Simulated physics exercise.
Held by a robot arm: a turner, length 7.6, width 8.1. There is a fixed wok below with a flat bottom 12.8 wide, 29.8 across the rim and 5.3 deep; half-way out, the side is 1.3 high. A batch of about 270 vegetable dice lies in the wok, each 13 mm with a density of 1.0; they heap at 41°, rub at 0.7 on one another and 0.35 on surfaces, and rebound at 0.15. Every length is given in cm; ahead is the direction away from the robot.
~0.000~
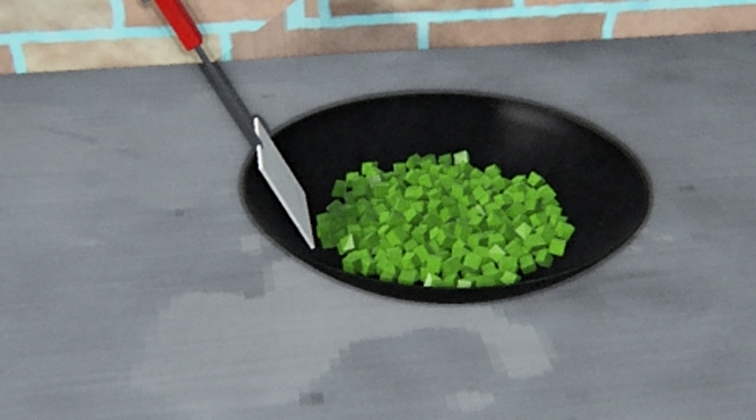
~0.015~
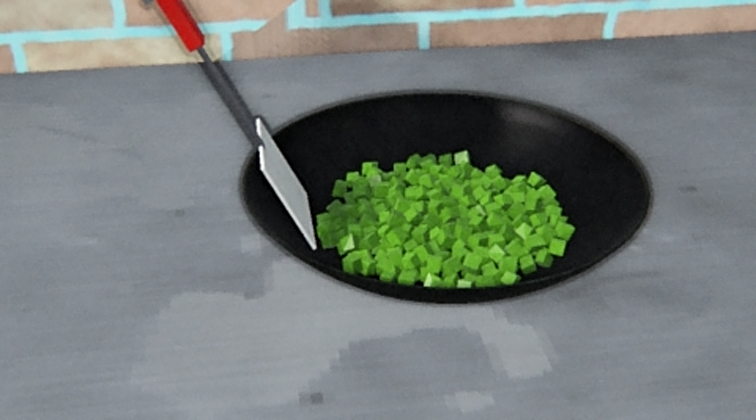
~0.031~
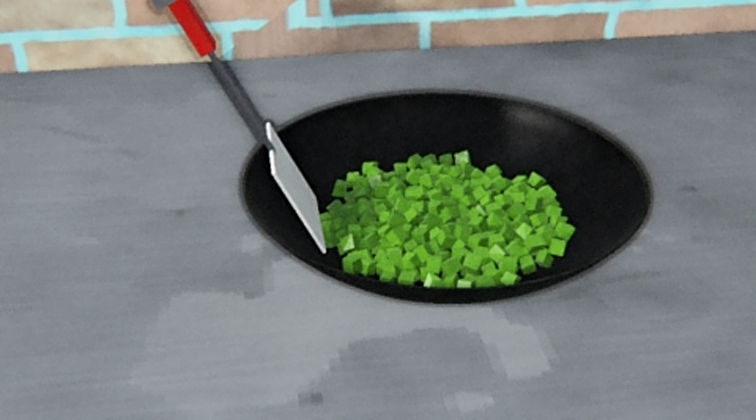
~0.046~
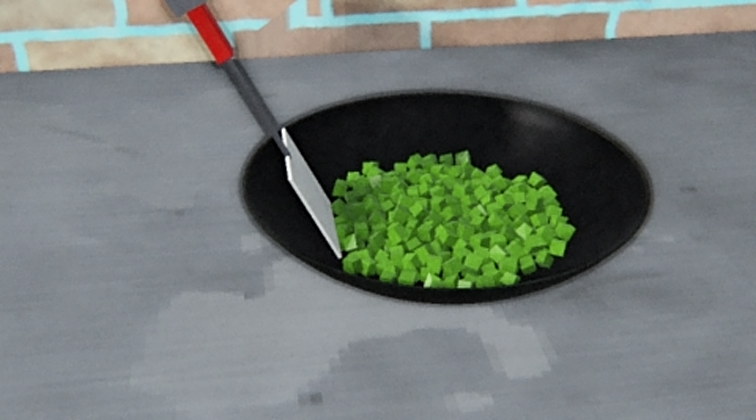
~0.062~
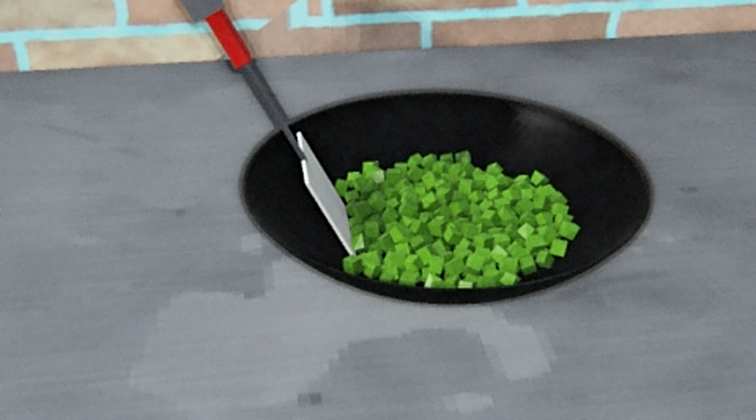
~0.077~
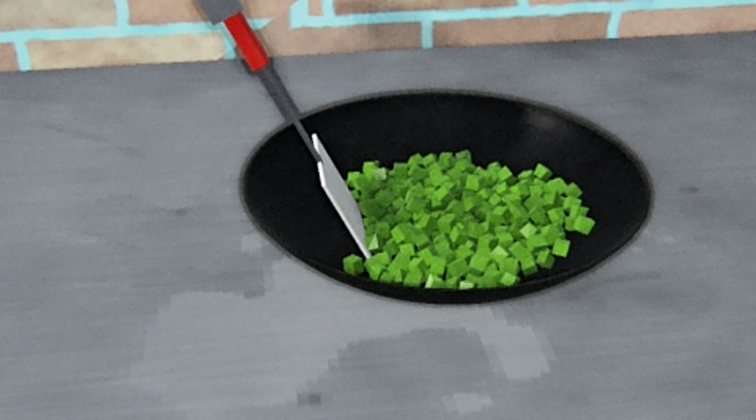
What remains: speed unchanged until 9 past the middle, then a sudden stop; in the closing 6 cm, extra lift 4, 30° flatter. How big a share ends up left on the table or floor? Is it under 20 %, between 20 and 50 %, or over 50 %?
It is under 20 %.
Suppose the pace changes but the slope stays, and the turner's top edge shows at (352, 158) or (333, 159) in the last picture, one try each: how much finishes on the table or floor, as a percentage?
I'd estimate some 25 and 20 in a hundred.
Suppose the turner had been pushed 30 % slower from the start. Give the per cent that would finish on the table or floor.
Some 5 in a hundred.
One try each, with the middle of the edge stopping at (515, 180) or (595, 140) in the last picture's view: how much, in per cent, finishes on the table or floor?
Respectively about 0 and 40 percent end on the table or floor.
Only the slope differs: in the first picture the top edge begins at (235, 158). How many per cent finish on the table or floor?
Some 15 per cent.
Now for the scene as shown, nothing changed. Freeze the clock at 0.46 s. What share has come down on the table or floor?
My estimate is roughly 15 %.
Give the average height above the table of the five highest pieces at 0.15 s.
About 5 centimetres.
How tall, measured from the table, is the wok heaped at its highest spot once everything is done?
Height at the end: Around 6.0 cm.
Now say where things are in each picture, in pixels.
Turner top edge at (258, 142), sloping 64°; upper third of the load around (445, 206), from x 325 to 565, top at y 160; 271 in the wok, in the first frame.
Turner top edge at (260, 143), sloping 64°; upper third of the load around (445, 206), from x 325 to 565, top at y 160, in the second frame.
Turner top edge at (271, 147), sloping 64°; upper third of the load around (446, 206), from x 325 to 565, top at y 160, in the third frame.
Turner top edge at (287, 153), sloping 64°; upper third of the load around (438, 206), from x 340 to 565, top at y 160, in the fourth frame.
Turner top edge at (303, 157), sloping 64°; upper third of the load around (442, 204), from x 340 to 570, top at y 160, in the fifth frame.
Turner top edge at (319, 159), sloping 64°; upper third of the load around (459, 199), from x 340 to 585, top at y 160; 271 in the wok, in the sixth frame.
By 0.15 s, sloping 64°, highest piece 5 above the table; 271 in the wok.
By 0.22 s, sloping 55°, highest piece 7 above the table; 268 in the wok, 3 on the blade or in flight.
By 0.46 s, sloping 34°, highest piece 7 above the table; 234 in the wok, 36 on the table or floor, 1 on the blade or in flight.
By 1.51 s, sloping 34°, highest piece 6 above the table; 234 in the wok, 37 on the table or floor.
Final count, 234 in the wok, 37 on the table or floor. That is 14 % on the table or floor.
